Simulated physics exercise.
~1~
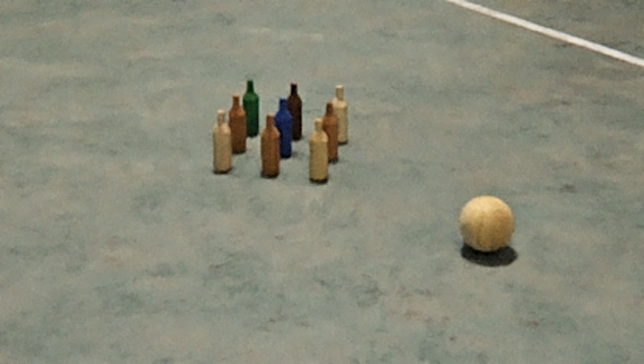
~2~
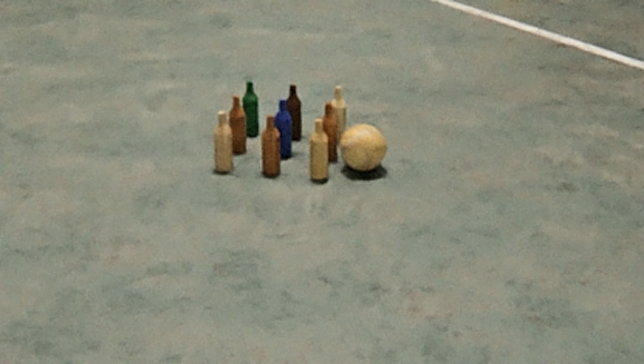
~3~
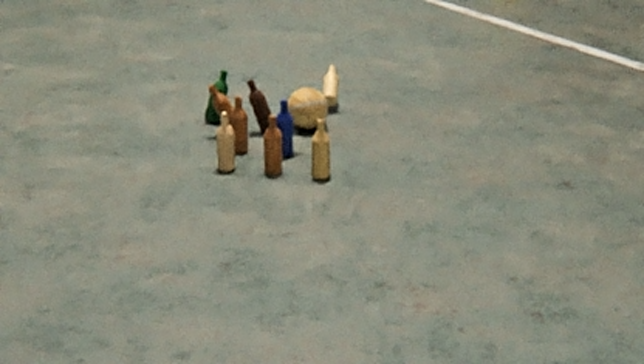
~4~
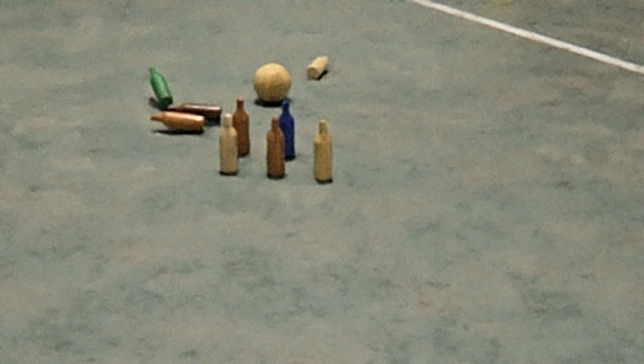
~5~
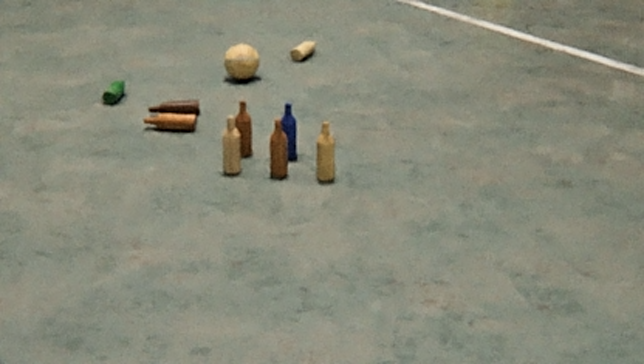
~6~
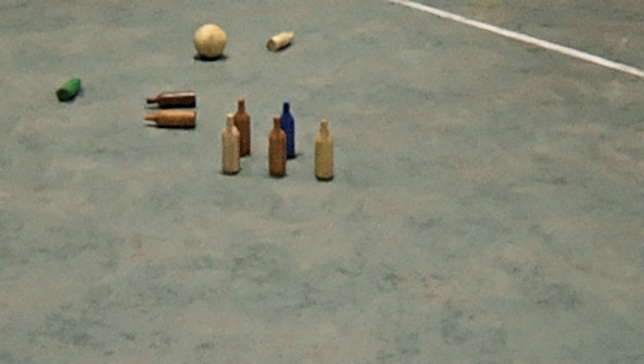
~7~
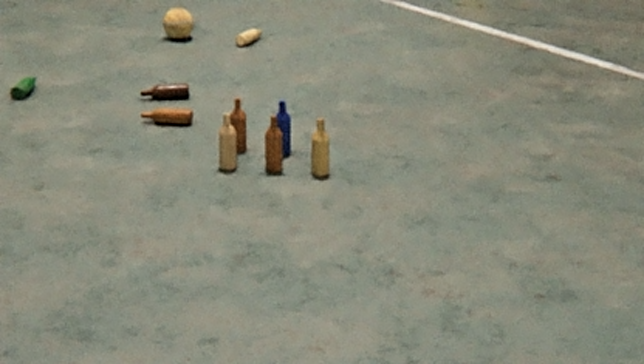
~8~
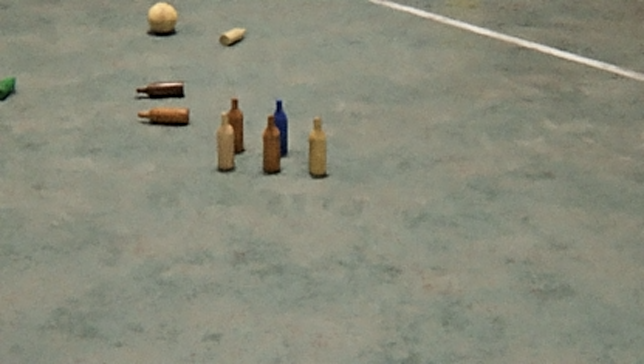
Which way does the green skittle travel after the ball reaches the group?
The green skittle topples and moves to the left, away from the skittles still standing.
